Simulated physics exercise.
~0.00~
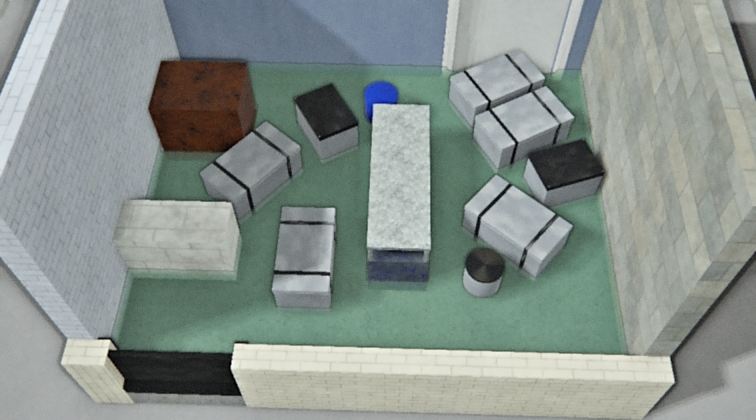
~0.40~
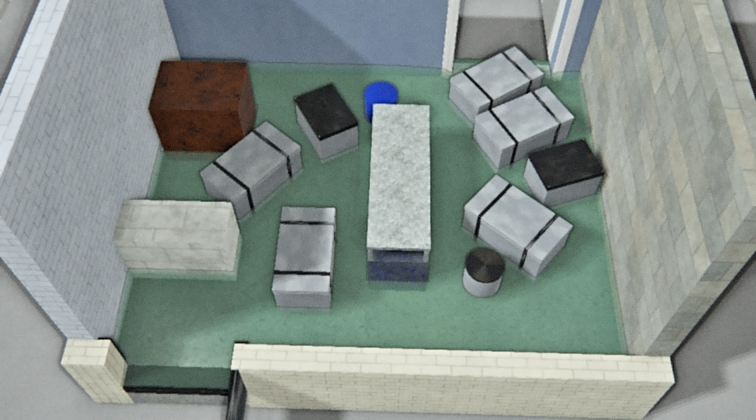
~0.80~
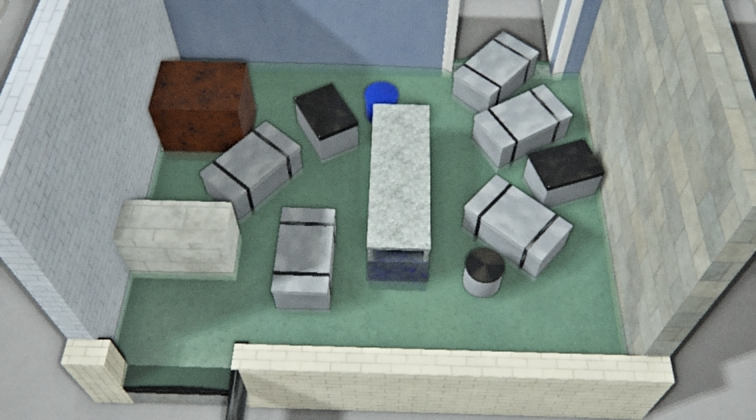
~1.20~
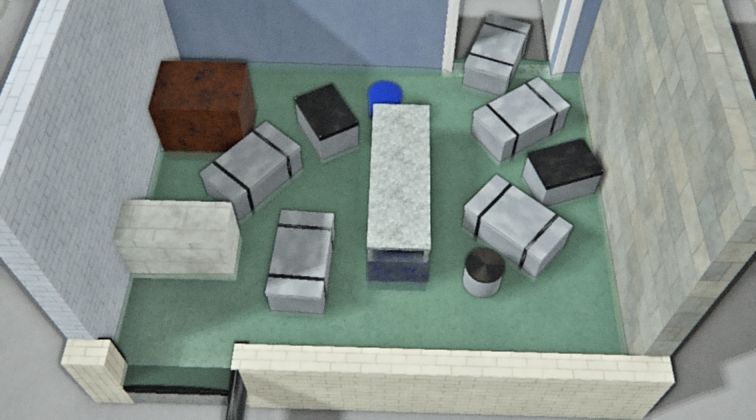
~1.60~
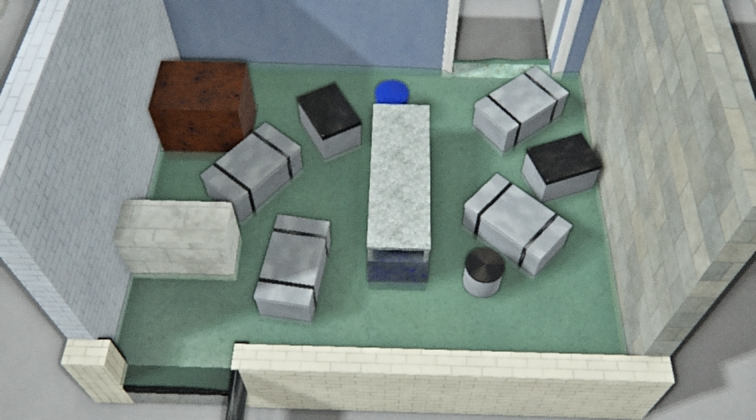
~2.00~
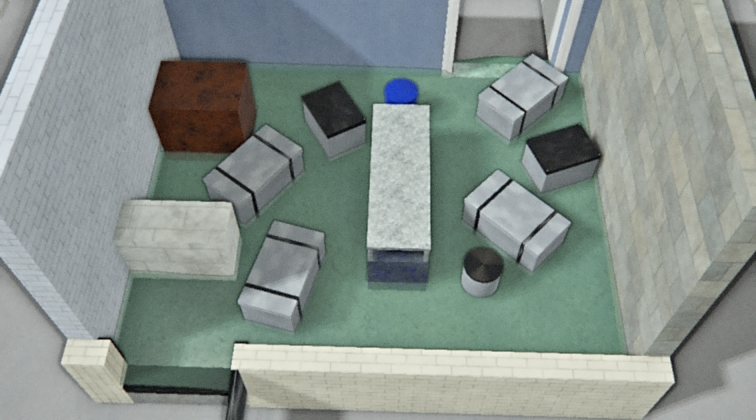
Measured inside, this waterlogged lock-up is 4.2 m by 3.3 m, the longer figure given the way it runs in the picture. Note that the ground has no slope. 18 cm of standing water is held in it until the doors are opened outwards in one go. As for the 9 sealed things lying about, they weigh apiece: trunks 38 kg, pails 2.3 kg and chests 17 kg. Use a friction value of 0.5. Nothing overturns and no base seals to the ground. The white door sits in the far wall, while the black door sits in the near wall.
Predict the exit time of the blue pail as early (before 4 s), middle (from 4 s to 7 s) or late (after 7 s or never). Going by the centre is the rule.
Middle.
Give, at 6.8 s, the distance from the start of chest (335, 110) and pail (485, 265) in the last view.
In order: 80 cm and 30 cm.
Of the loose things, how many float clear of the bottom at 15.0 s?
My tally comes to 1.
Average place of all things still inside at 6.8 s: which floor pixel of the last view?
They average out to somewhere around (444, 173).
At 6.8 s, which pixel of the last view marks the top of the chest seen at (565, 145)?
Estimated pixel: About (537, 46).
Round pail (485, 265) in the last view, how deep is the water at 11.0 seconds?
8 cm.
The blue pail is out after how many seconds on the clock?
It gets out at about 5.5 s.
After 3.0 s the blue pail is near (431, 86), 0.5 m from its start, afloat; 1 of 9 are out; 8 afloat.
After 6.8 s the blue pail has gone out (at 5.3 s); 4 of 9 are out; 4 afloat.
After 11.0 s the blue pail has gone out (at 5.3 s); 5 of 9 are out; 1 afloat.
After 15.0 s the blue pail has gone out (at 5.3 s); 5 of 9 are out; 1 afloat.
